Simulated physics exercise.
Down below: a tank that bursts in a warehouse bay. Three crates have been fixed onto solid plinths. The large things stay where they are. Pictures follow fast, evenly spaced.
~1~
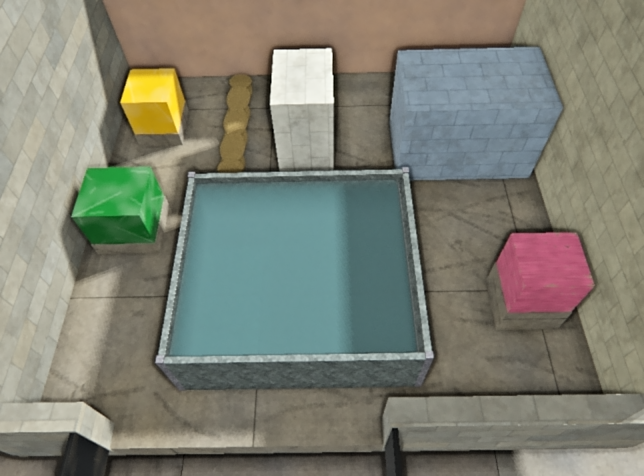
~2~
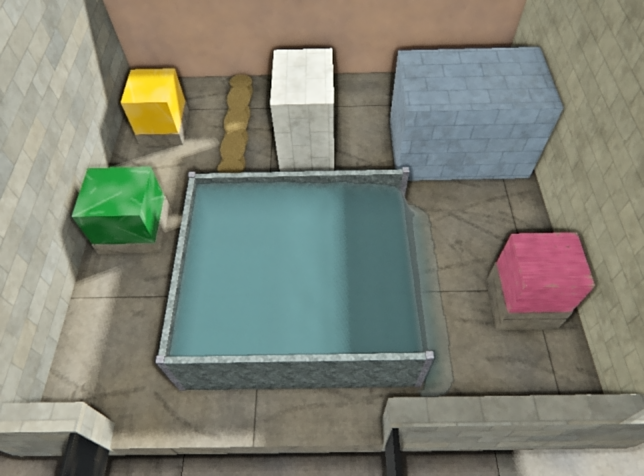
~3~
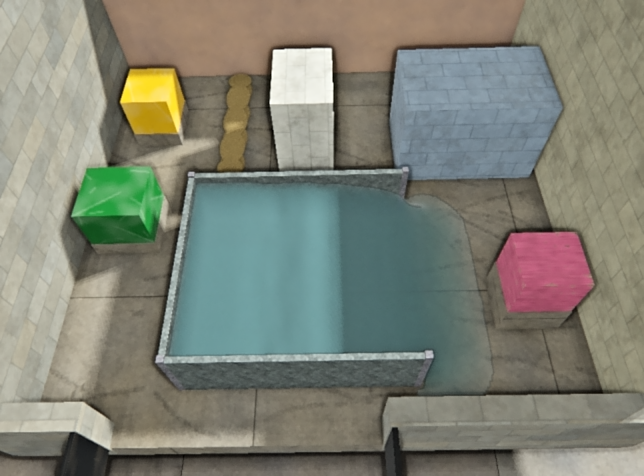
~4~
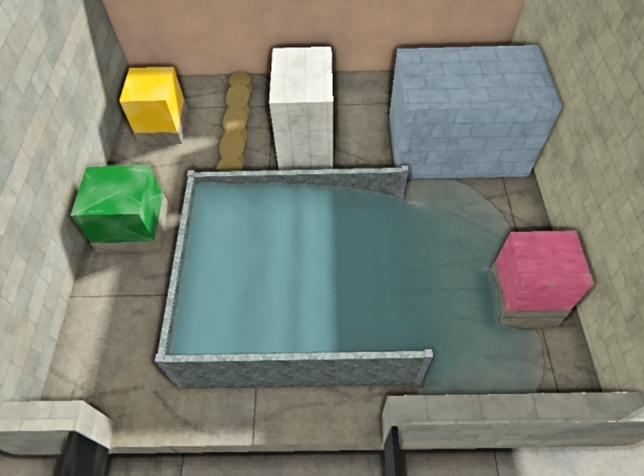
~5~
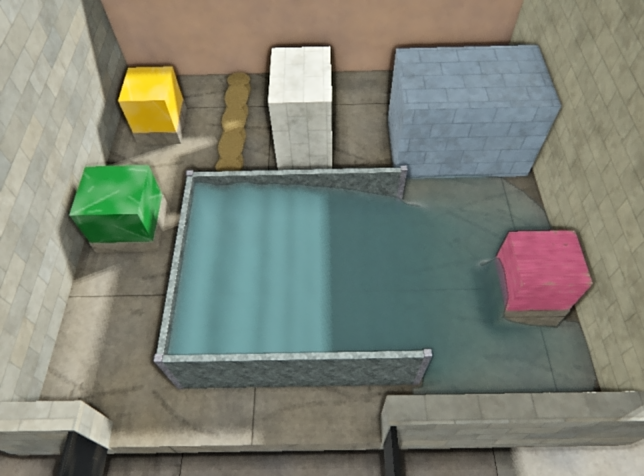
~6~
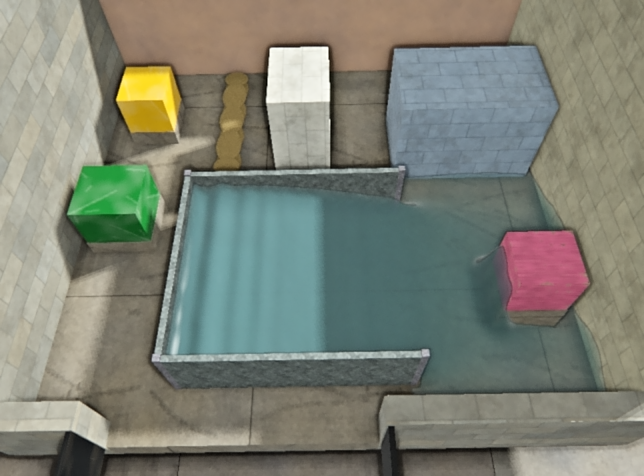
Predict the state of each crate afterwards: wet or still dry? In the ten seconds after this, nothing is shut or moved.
Afterwards, the green crate is still dry; the yellow crate is still dry; the pink crate is wet.
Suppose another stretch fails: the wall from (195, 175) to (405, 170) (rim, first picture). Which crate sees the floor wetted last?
My answer: The pink one.
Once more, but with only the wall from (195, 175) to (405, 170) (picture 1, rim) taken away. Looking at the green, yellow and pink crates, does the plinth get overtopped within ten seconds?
Green crate is reached; yellow crate is reached; pink crate is not reached.
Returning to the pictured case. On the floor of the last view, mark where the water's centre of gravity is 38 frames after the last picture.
That comes out near (341, 254).
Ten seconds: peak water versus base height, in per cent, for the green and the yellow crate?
70 and 60 per cent, roughly.
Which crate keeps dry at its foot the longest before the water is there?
Looks like the yellow-painted one to me.
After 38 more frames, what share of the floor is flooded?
My best guess is some 90 %.
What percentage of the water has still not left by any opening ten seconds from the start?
About 88 per cent.
A moment on, water covers 25 % of the floor; the green crate not reached, the yellow crate not reached, the pink crate water round its plinth.
Next, water covers 35 % of the floor; the green crate not reached, the yellow crate not reached, the pink crate water round its plinth.
Then, water covers 70 % of the floor; the green crate water round its plinth, the yellow crate not reached, the pink crate water round its plinth.
Later, water covers 90 % of the floor; the green crate water round its plinth, the yellow crate water round its plinth, the pink crate water round its plinth.
In the end, water covers 95 % of the floor; the green crate stayed above the water, the yellow crate stayed above the water, the pink crate was topped.
